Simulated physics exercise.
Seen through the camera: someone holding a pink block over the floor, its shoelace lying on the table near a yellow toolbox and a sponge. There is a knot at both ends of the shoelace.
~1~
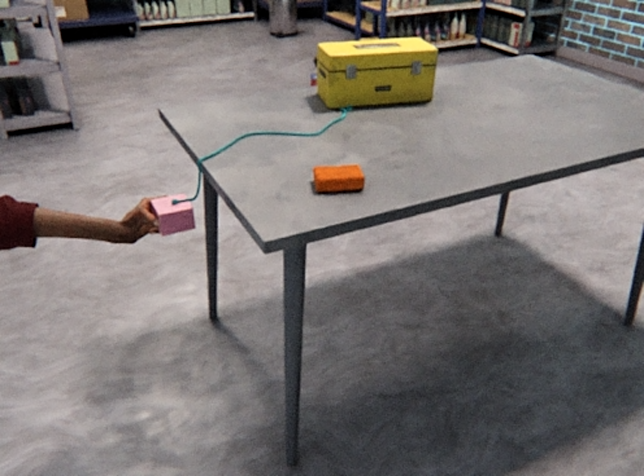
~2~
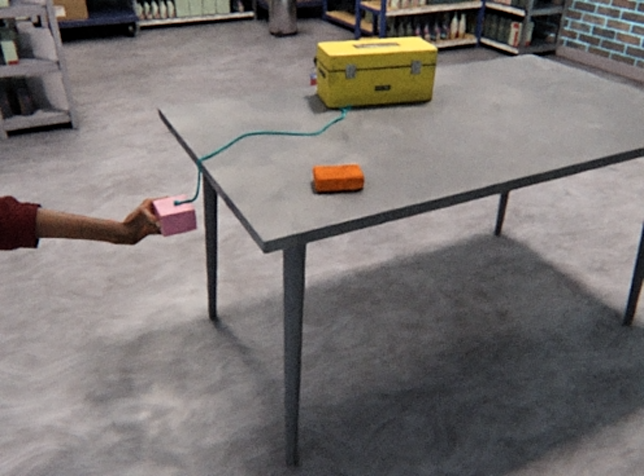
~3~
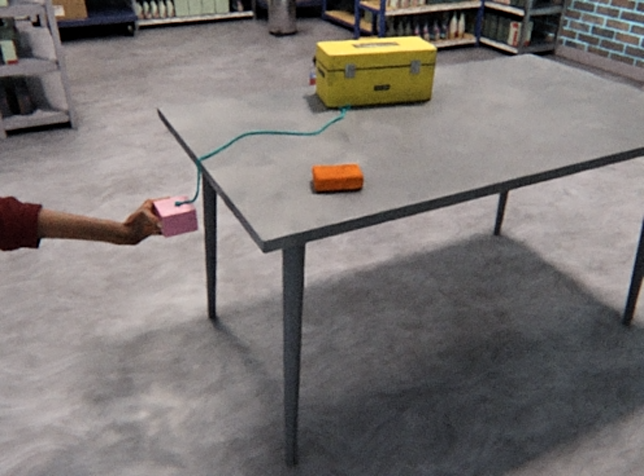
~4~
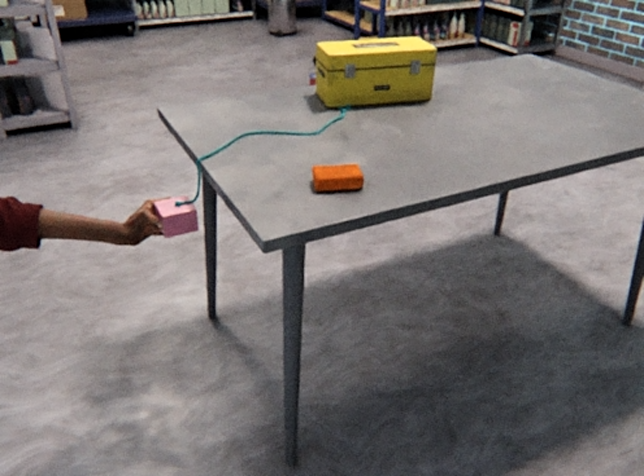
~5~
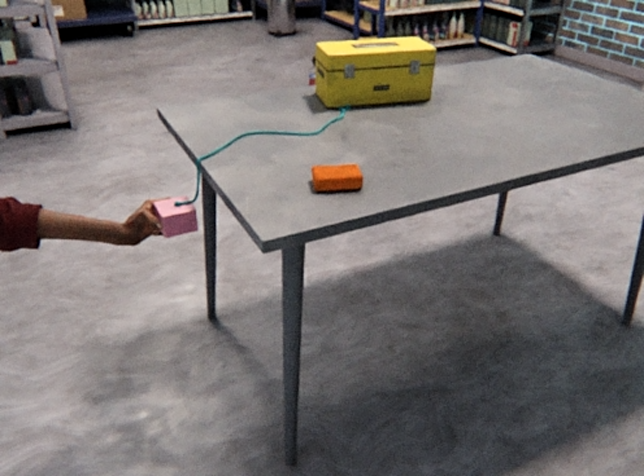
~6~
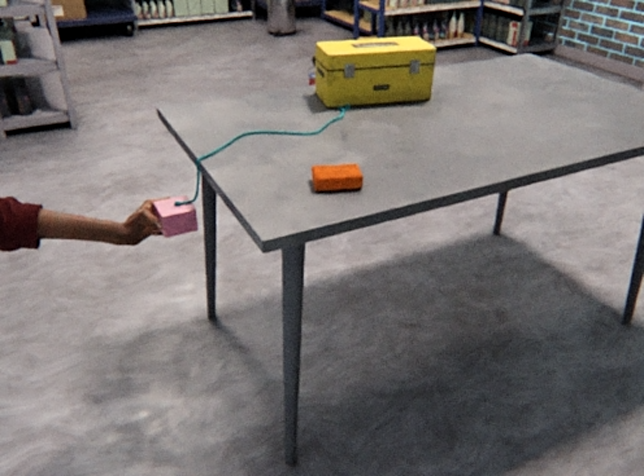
A hand holds a pink block tied by a green cord to a yellow toolbox, nearly motionless.
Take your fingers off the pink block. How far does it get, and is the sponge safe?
Result: Looks like the pink block will stay off the ground. Looks like the sponge will stay there.
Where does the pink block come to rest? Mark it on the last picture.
It finishes at pixel (230, 249).
Then, 0.36 s past the final frame, block in the air near (207, 256); toolbox still; sponge still.
Then, 0.94 s past the final frame, block in the air near (188, 267); toolbox still; sponge still.
Then, 1.94 s past the final frame, block in the air near (200, 262); toolbox still; sponge still.
When it is over, block in the air near (230, 249); toolbox still; sponge still. The pink block hangs in the air and the sponge remains where it stands.
